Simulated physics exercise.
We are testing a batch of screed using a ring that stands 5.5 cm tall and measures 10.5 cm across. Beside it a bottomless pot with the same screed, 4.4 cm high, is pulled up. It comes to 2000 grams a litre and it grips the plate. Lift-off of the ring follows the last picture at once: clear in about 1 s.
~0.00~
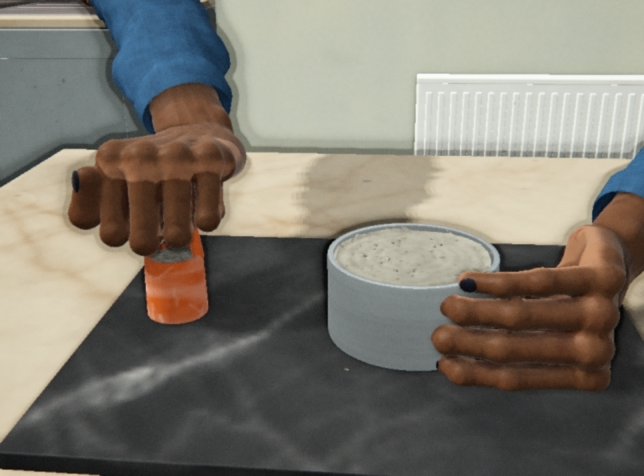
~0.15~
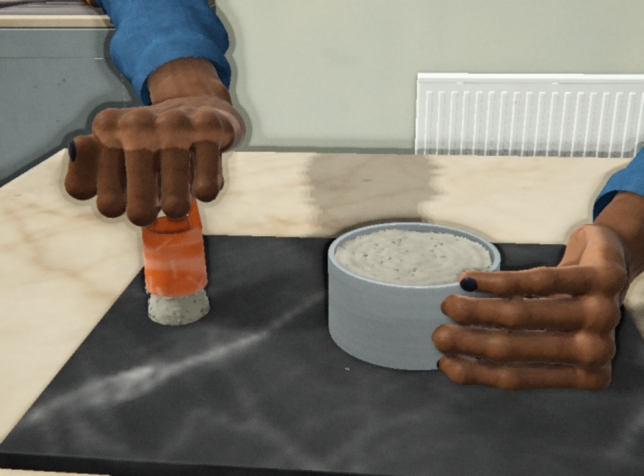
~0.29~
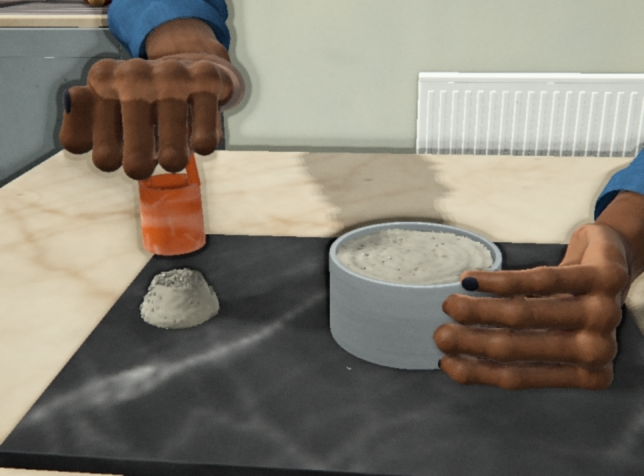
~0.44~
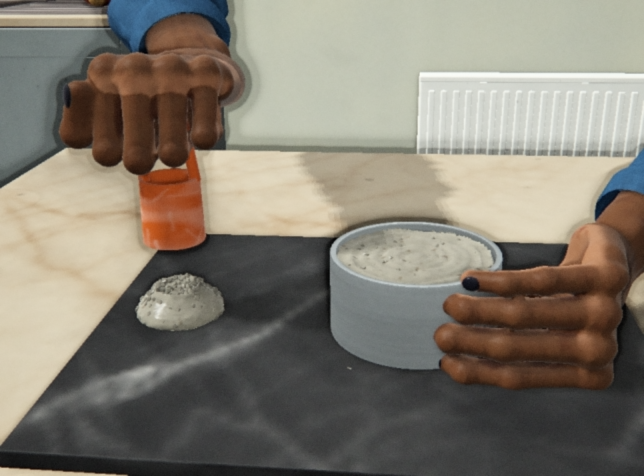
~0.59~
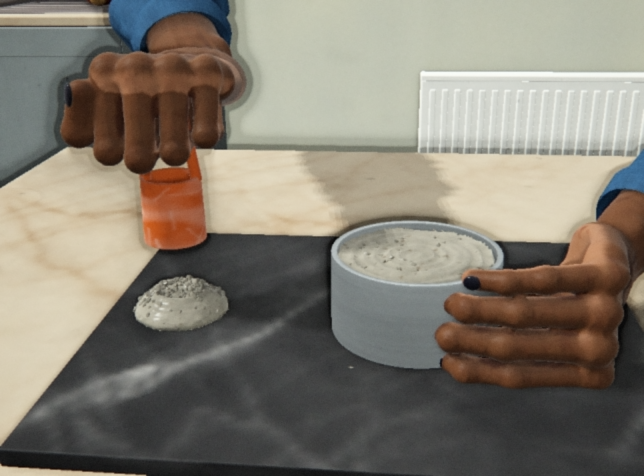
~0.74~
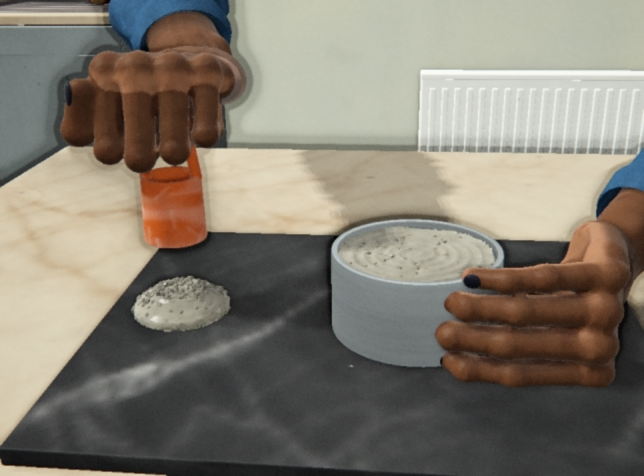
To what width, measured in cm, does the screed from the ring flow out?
It flows out to about 21.1 cm.
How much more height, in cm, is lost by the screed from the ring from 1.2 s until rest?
Another 2.0 cm or so.
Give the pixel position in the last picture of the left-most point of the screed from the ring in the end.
I'd mark it at about (261, 335).
By 1.0 s, the ring is up 1.4 cm; the screed has come down 0.2 cm to 5.3 cm and is 12 cm wide.
By 1.2 s, the ring is up 3.1 cm; the screed has come down 1.4 cm to 4.1 cm and is 15 cm wide.
By 1.5 s, the ring is up 5.7 cm; the screed has come down 2.7 cm to 2.8 cm and is 18 cm wide.
By 1.8 s, the ring is clear; the screed has come down 2.9 cm to 2.6 cm and is 19 cm wide.
By 4.5 s, at rest, the ring is clear; the screed has come down 3.2 cm to 2.3 cm and is 21 cm wide.
